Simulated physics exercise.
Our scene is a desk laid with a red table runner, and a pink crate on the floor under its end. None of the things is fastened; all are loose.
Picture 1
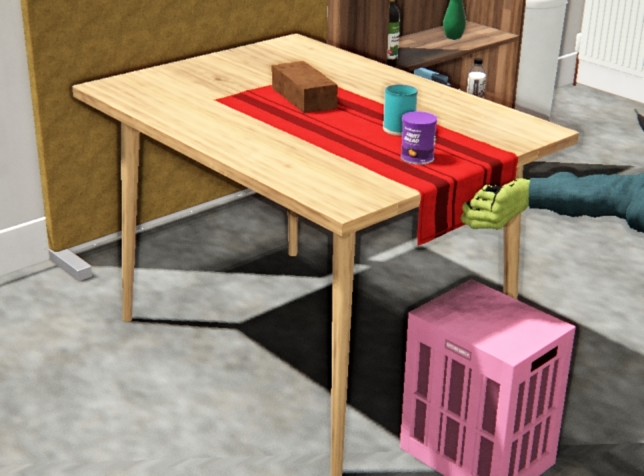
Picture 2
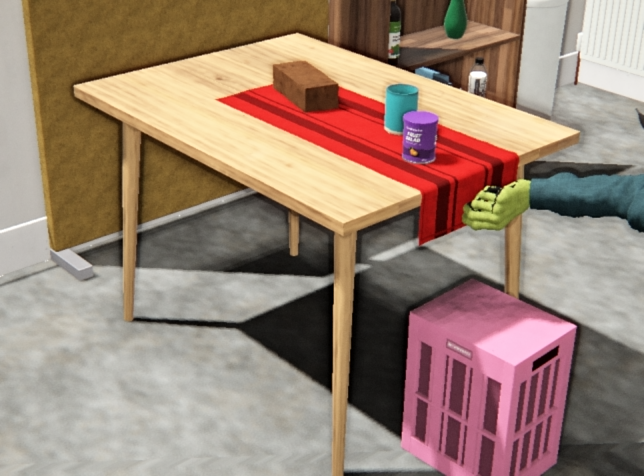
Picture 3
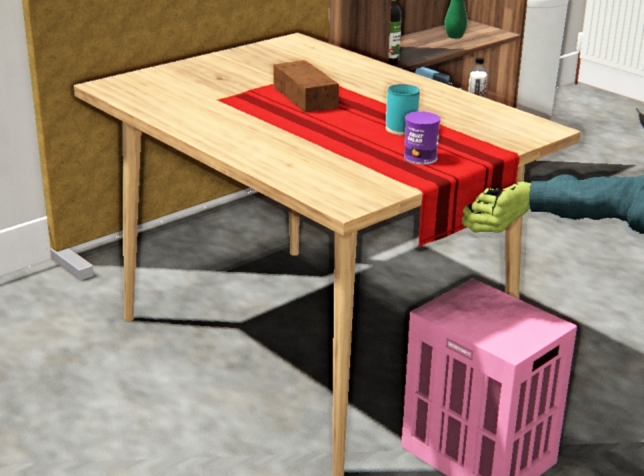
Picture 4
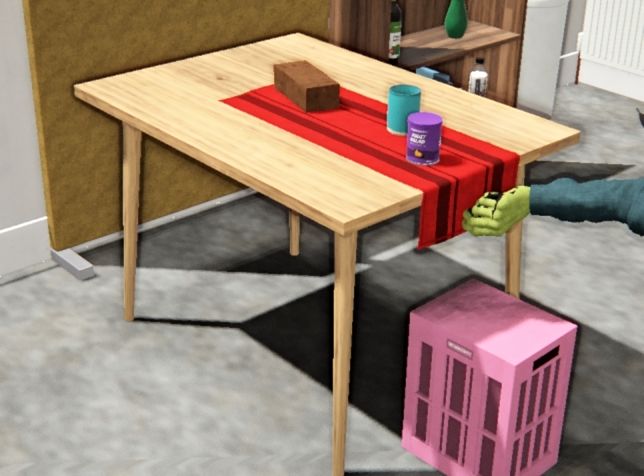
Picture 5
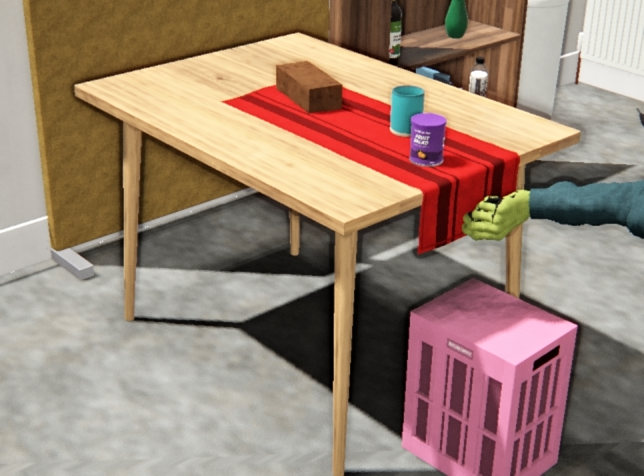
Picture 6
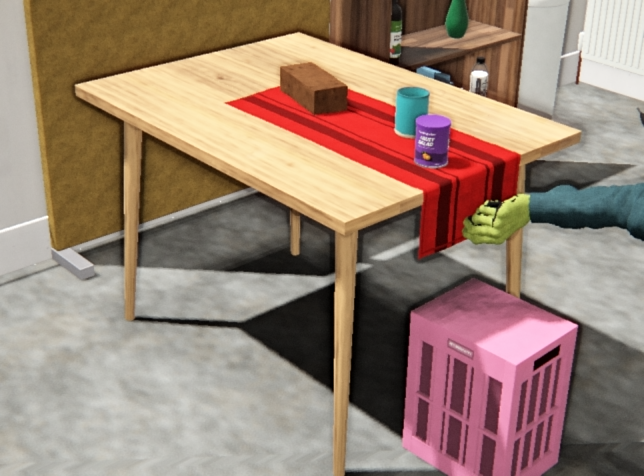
On a wooden table above a pink crate, a green-gloved hand at the right draws a red runner slightly over the near edge, and the brick, turquoise mug and purple tin on it shift a little to the right together.
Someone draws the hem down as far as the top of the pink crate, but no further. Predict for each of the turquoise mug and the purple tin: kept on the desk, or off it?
Prediction: The turquoise mug kept on, the purple tin off.
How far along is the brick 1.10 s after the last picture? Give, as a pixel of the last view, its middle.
It has reached (358, 106).
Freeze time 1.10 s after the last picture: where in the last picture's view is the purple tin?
Around (491, 286).
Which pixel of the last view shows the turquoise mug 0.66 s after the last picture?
It is at roughly (447, 126).
Then, 0.26 s after the last picture, hem going down; mug moved a little; tin moved a little.
Then, 0.66 s after the last picture, hem going down; mug carried along near (447, 126); tin tipping at the edge near (479, 176).
Then, 1.10 s after the last picture, hem on the crate; mug carried along near (466, 133); tin over the edge.
At rest, hem on the crate; mug carried along near (465, 133); tin over the edge. The turquoise mug keeps clear of the edge and the purple tin falls off.
